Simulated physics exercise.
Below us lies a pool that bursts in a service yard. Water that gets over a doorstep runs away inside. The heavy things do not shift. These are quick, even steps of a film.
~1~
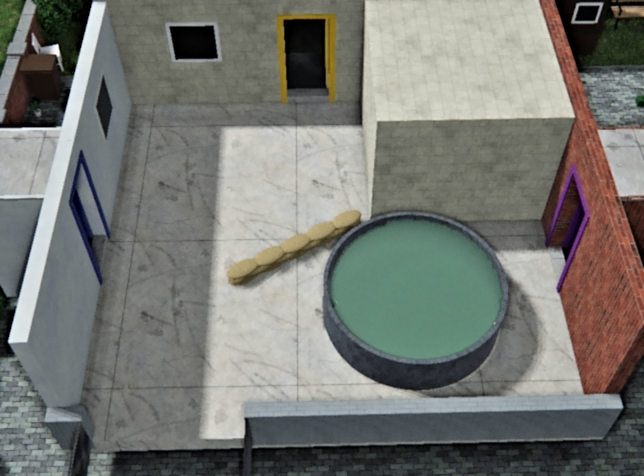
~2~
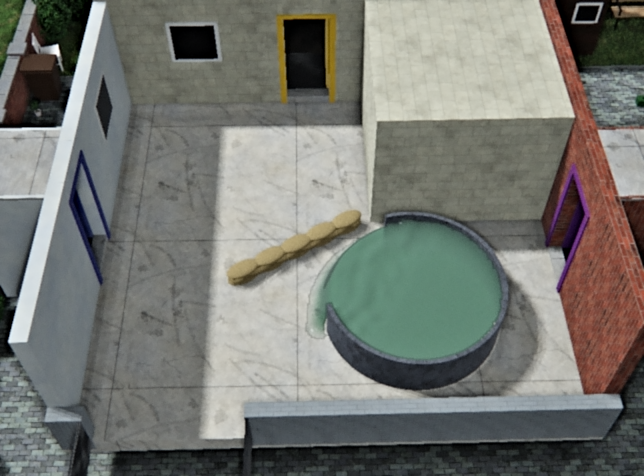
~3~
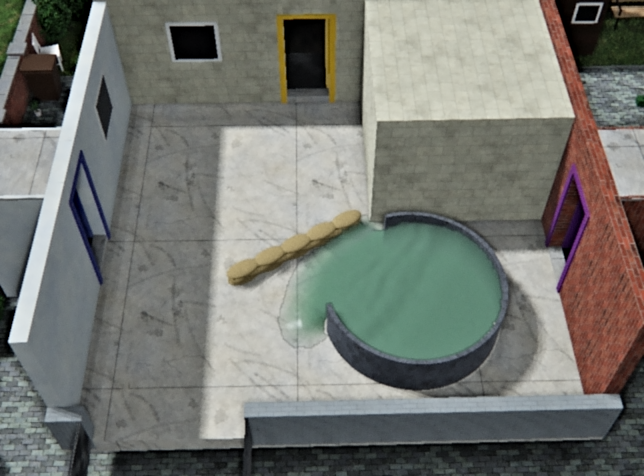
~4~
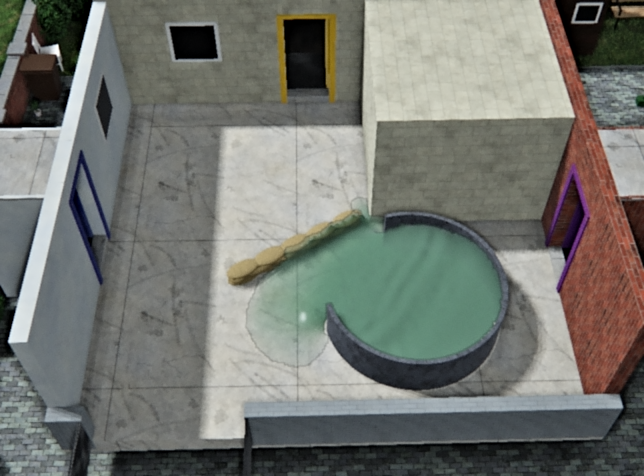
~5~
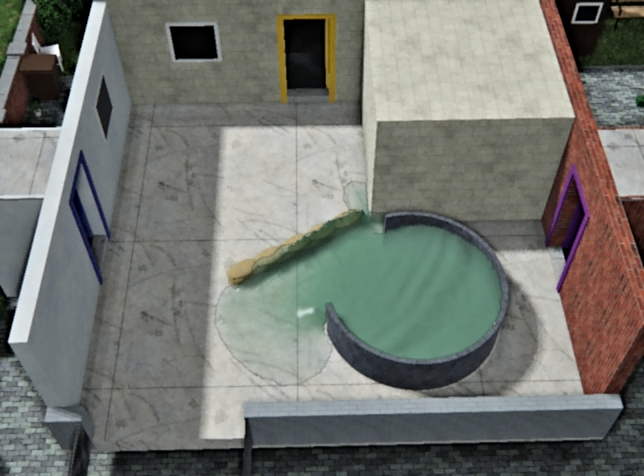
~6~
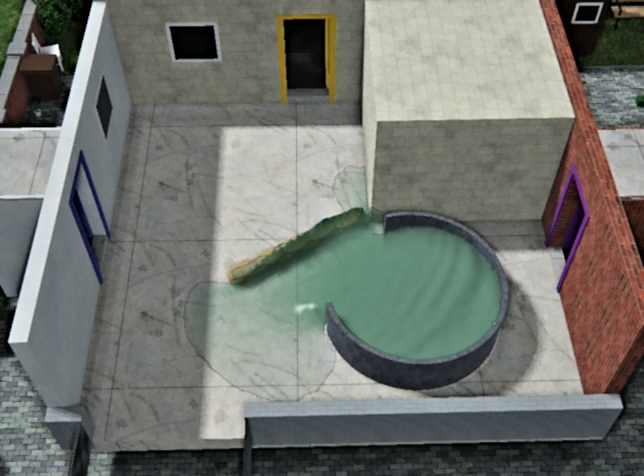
A service yard with pale, veined paving is seen from high above, enclosed by a white wall with a blue-framed doorway on the left and a red brick wall on the right. A round, dark-rimmed tank of still green water sits right of centre, beside a diagonal row of tan sacks. The tank's left side opens and water pours out leftward, spreading across the paving and along the darkening sacks, while the camera stays still.
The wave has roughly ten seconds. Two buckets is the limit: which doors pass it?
In the end: The yellow door holds within the limit; the purple door floods; the blue door holds within the limit.
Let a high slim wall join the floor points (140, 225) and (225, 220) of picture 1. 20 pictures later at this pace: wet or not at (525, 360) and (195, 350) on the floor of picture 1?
As listed: Free of water, flooded.
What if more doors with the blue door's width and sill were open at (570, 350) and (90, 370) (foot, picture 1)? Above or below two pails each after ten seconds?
As listed: Takes less, passes that mark.
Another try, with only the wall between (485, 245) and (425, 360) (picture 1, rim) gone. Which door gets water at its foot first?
First comes the one in purple.
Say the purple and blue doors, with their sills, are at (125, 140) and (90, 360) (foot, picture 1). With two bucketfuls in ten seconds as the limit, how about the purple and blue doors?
In short: Purple door passes that mark, blue door passes that mark.
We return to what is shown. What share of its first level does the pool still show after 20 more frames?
Roughly 34 per cent.
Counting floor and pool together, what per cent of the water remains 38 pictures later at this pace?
Close to 72 %.
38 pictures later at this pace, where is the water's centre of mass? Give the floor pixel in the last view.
Close to (309, 274).
A moment on, water covers 45 % of the floor; the yellow door not reached, the purple door not reached, the blue door not reached.
Next, water covers 65 % of the floor; the yellow door wet at the sill, nothing in, the purple door under two buckets in, the blue door wet at the sill, nothing in.
Then, water covers 80 % of the floor; the yellow door wet at the sill, nothing in, the purple door over two buckets in, the blue door wet at the sill, nothing in.
Later, water covers 90 % of the floor; the yellow door wet at the sill, nothing in, the purple door far over two buckets in, the blue door wet at the sill, nothing in.
In the end, water covers 95 % of the floor; the yellow door wet at the sill, nothing in, the purple door far over two buckets in, the blue door wet at the sill, nothing in.
